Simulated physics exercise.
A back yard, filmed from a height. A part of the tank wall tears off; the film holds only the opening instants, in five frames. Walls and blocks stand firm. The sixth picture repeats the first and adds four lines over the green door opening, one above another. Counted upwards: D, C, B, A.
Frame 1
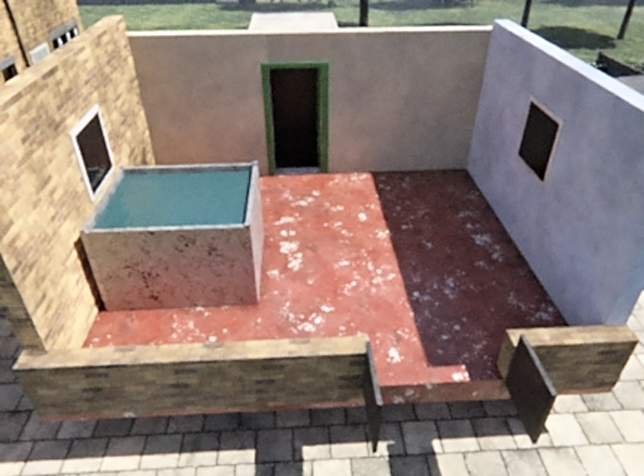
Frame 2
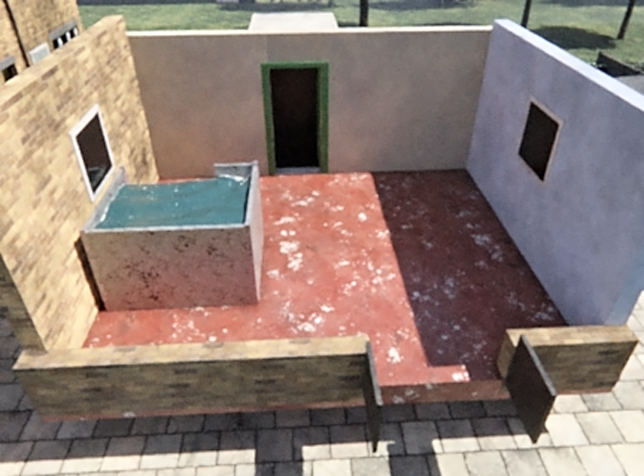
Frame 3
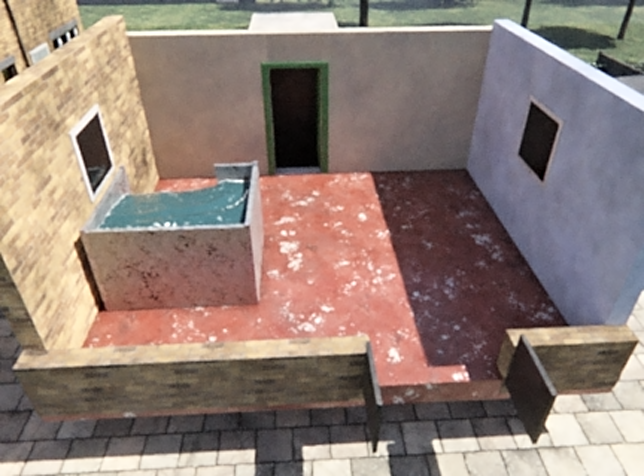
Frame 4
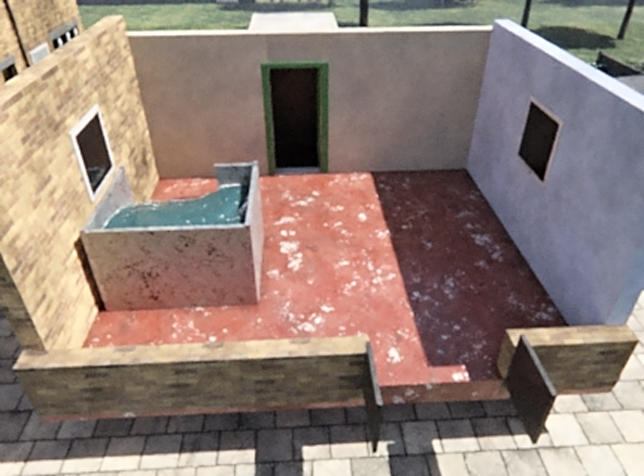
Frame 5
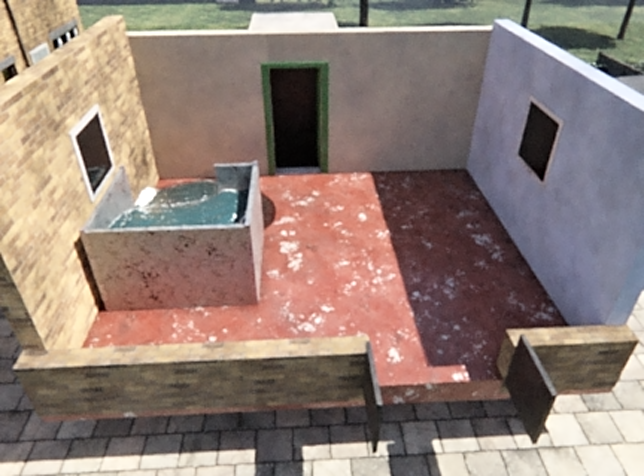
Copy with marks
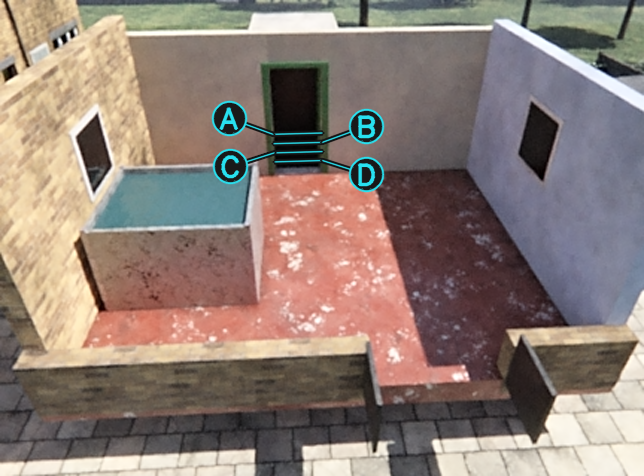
Water sinking and sloshing in a raised tank in a walled yard, then a dark wet patch emerging beside it on the red floor.
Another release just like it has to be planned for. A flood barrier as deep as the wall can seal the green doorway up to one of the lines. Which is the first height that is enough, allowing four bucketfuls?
Line D just does it.
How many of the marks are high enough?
All of them.
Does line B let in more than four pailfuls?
No.
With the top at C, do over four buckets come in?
No.
On the marked copy, A at (297, 133); B at (298, 143); C at (298, 152); D at (298, 161); from the bottom up D, C, B, A.
With A, nothing gets over.
With B, nothing gets over.
With C, nothing gets over.
With D, a splash gets over, under a bucket.
